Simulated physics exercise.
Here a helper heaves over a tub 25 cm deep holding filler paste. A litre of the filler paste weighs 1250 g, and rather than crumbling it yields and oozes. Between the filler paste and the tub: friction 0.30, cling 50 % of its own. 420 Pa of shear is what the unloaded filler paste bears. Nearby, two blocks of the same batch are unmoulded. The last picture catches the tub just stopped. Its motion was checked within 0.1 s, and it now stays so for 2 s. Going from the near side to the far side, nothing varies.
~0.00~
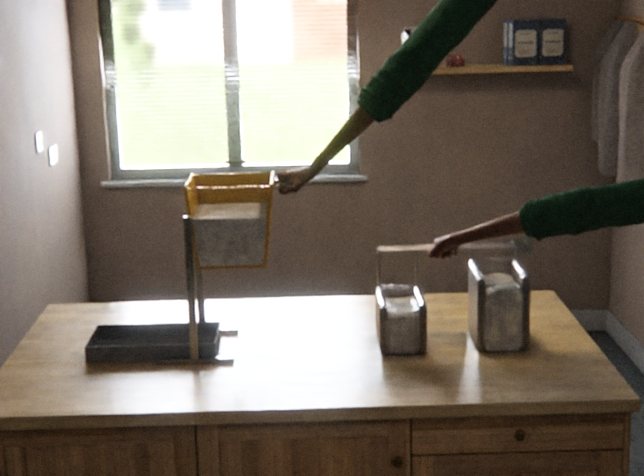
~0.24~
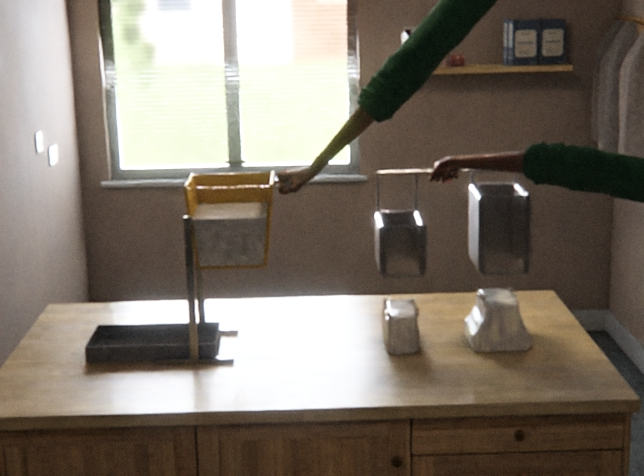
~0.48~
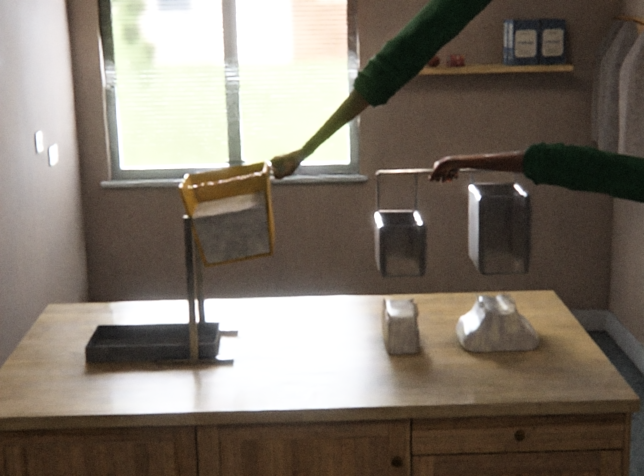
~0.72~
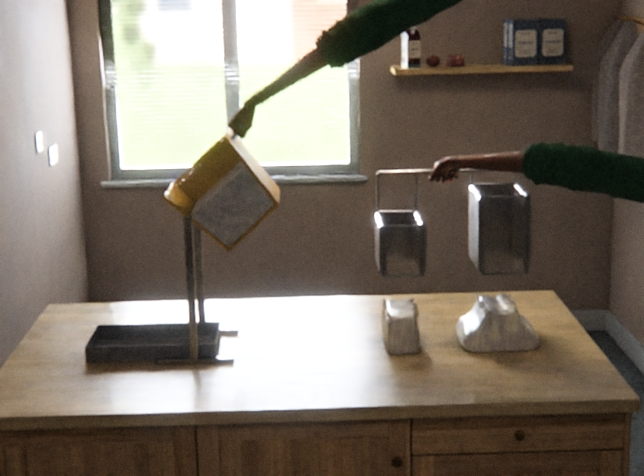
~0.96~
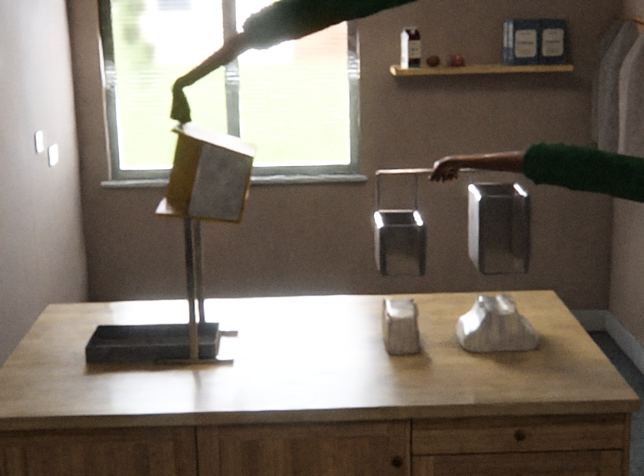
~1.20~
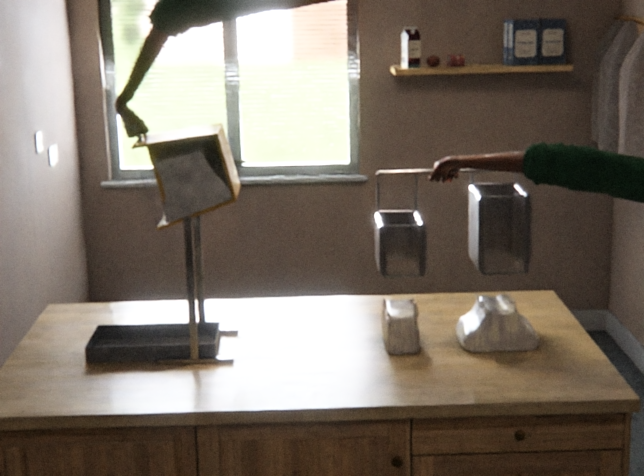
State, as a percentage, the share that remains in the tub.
0 %.
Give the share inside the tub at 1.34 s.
Share in tub: Some 75 percent.
After 1.34 s, the tub is at 103 degrees and holds 74 %.
After 1.51 s, the tub is at 103 degrees and holds 31 %.
After 1.68 s, the tub is at 103 degrees and holds 0 %.
After 1.85 s, the tub is at 103 degrees and holds 0 %.
After 3.20 s, the tub is at 103 degrees and holds 0 %.
